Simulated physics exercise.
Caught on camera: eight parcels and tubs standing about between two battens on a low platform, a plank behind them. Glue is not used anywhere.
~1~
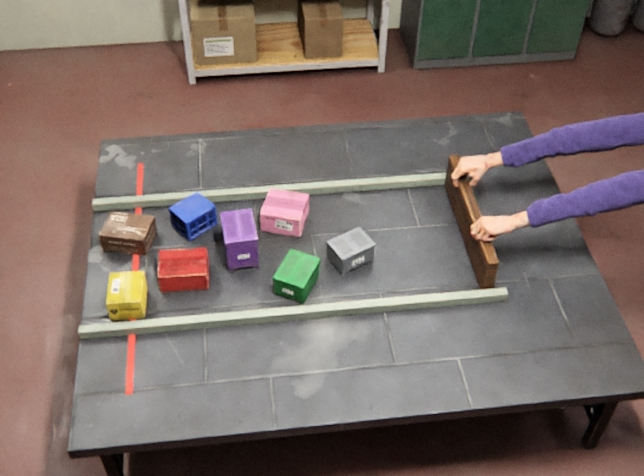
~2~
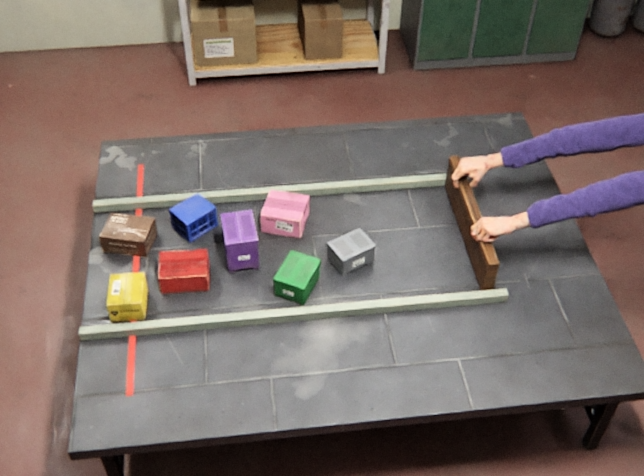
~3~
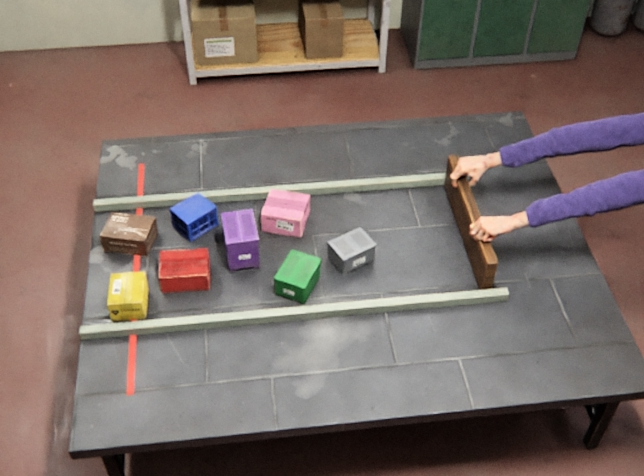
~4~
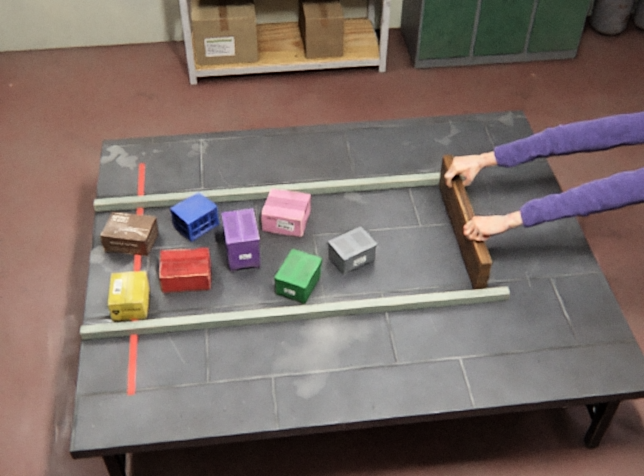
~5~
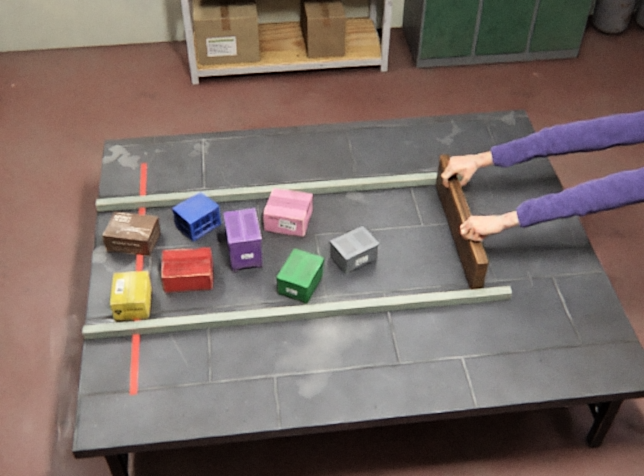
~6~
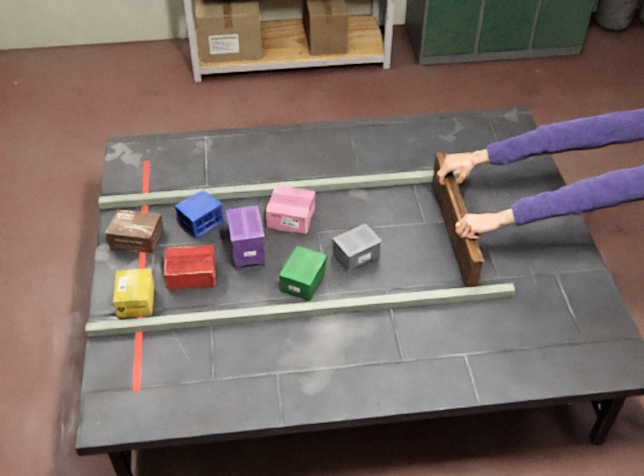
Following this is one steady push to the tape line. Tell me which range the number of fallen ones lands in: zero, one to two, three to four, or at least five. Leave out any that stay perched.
Seems the ones that don't stay up number at least five, for sure.
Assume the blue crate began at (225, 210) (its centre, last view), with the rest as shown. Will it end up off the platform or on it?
It goes off the edge.
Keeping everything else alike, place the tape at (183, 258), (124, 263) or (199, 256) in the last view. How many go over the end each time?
Down on the ground: 2, 5 and 1.
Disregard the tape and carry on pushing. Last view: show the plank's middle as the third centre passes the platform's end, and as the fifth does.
Its centre point is roughly (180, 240) and later (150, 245).
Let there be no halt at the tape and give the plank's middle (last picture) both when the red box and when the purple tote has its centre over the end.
Middle approx. at (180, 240), then approx. at (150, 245).
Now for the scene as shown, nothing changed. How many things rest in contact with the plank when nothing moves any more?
At rest, 3 are in contact.
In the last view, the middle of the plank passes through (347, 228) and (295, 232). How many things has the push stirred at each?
Respectively 1 and 4.
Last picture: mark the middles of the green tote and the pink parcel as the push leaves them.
Positions - first (122, 296), then (121, 226).
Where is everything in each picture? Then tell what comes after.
Brown box (128, 233); yellow parcel (127, 296); red box (184, 270); plank (469, 221); tape (135, 263), in the first frame.
Yellow parcel (128, 297); blue crate (194, 218), in the second frame.
Red box (185, 270); green tote (298, 277), in the third frame.
Brown box (130, 234); plank (463, 221), in the fourth frame.
Yellow parcel (131, 296); grey tote (354, 250), in the fifth frame.
Brown box (135, 231); yellow parcel (134, 293); red box (190, 267); plank (456, 219); tape (142, 261), in the sixth frame.
Soon after, none off yet; brown box at rest near (135, 231); yellow parcel at rest near (134, 293); red box at rest near (190, 267).
Then, none off yet; brown box at rest near (135, 231); yellow parcel at rest near (134, 293); red box moving near (187, 268).
Further on, none off yet; brown box moved about its own width near (102, 236); yellow parcel tipped well over near (69, 320); red box moved well along near (107, 284).
At rest, the number that fall off is five or more; fallen, purple tote, blue crate, red box, yellow parcel and brown box.
